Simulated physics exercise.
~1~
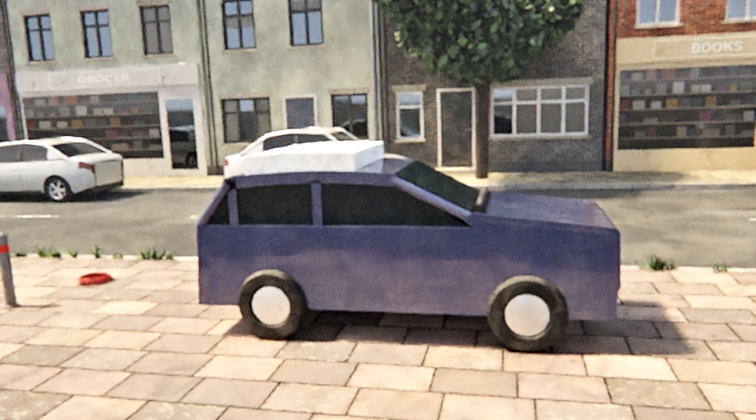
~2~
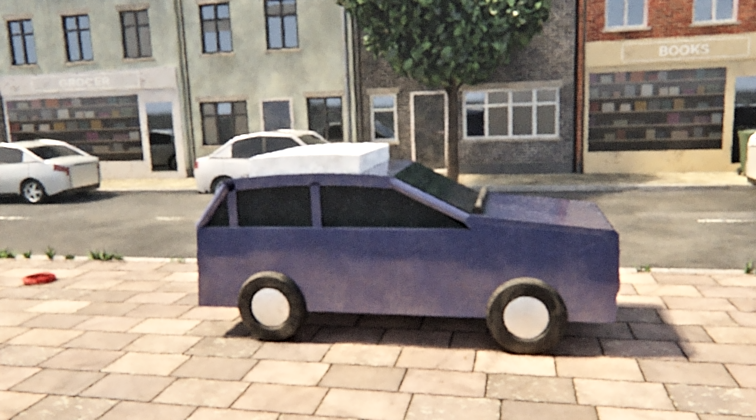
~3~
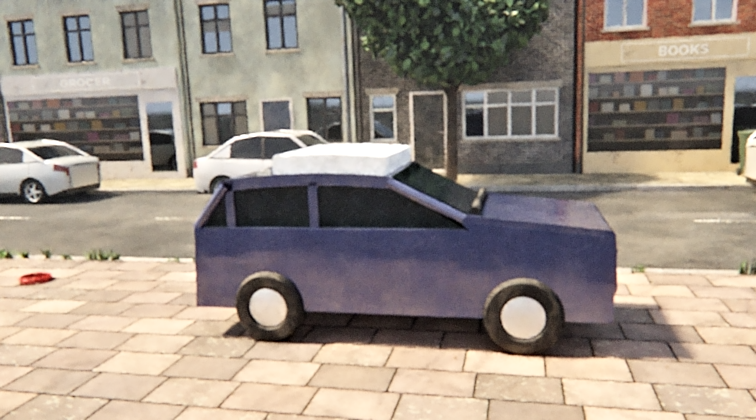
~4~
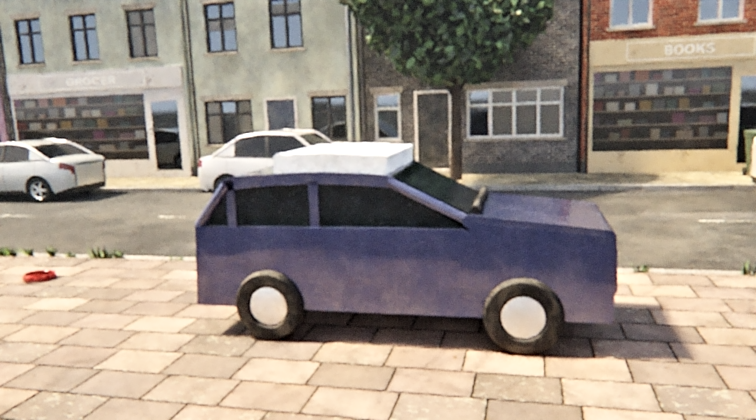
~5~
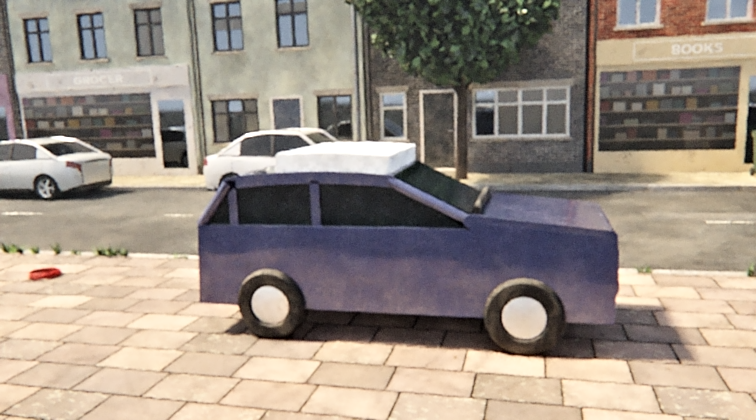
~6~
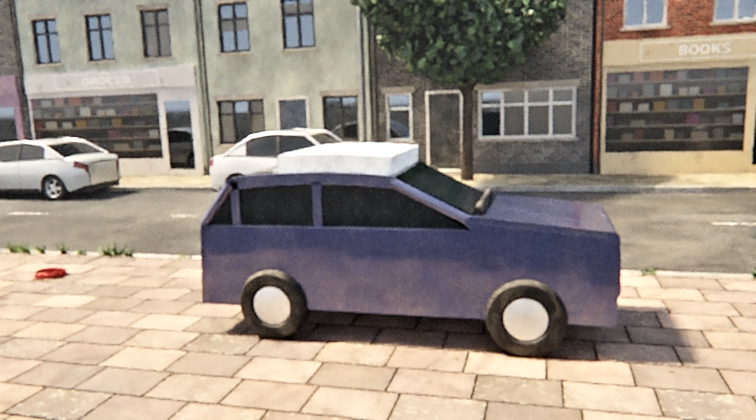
To begin with, a boxy purple-blue car faces right on a paved area, carrying a thick white slab of snow on its roof, with a street, shops, a tree and pale cars behind it. The car moves to the right as the view travels with it, and the background slips left. Then the slab slides a short way forward along the roof, staying in one piece, and stops by the top of the windscreen. After that the snow holds its place while the street behind drifts slightly right. At the end, all the snow is still on the roof, leaving the glass and bonnet clear.
